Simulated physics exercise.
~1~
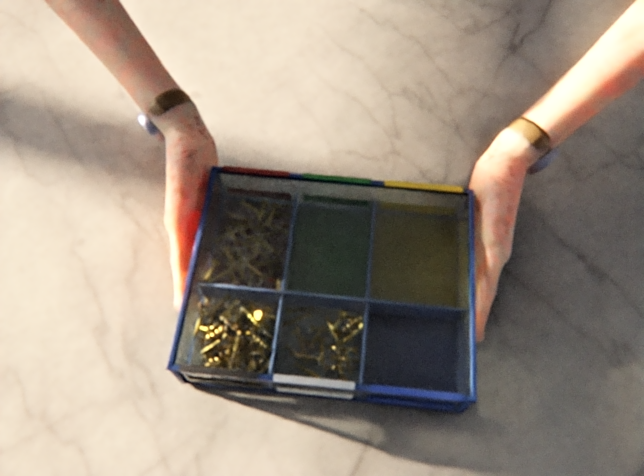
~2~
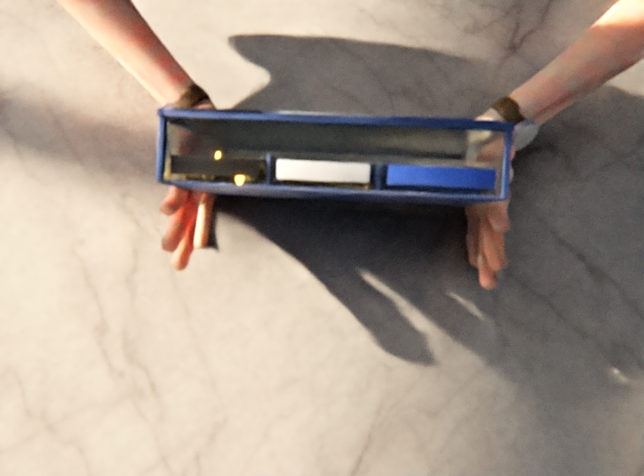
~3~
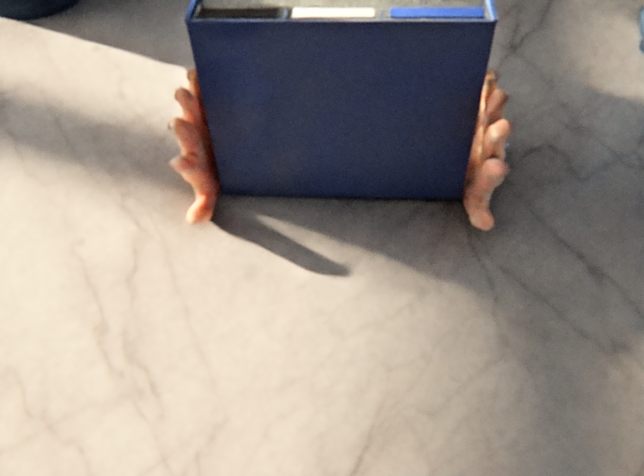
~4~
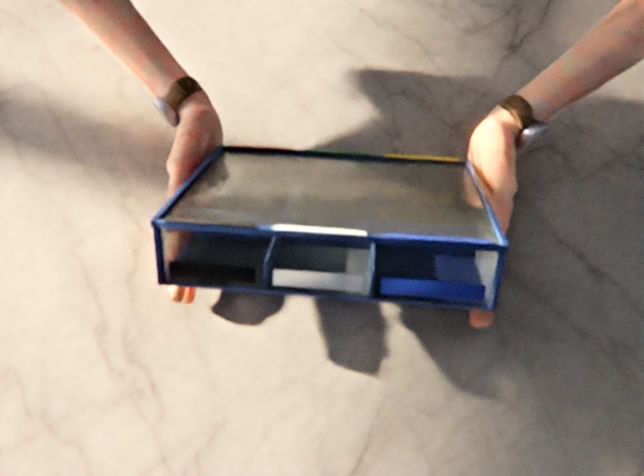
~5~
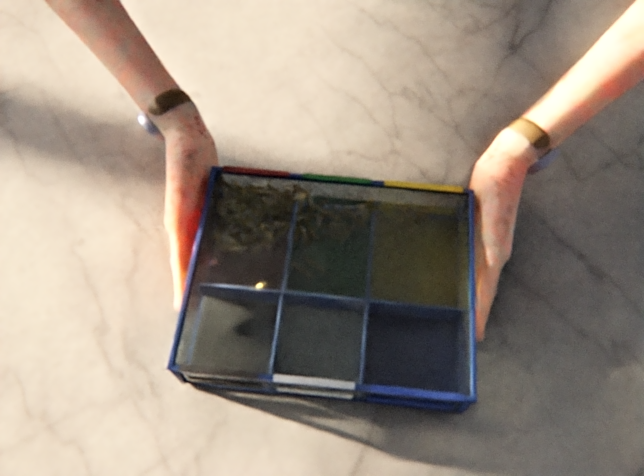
Two hands held a clear-lidded blue box with six compartments and brass-coloured screws in some of them, tipped it up past upright, then lowered it flat again, leaving the screws mostly in the red compartment, with some in the green.
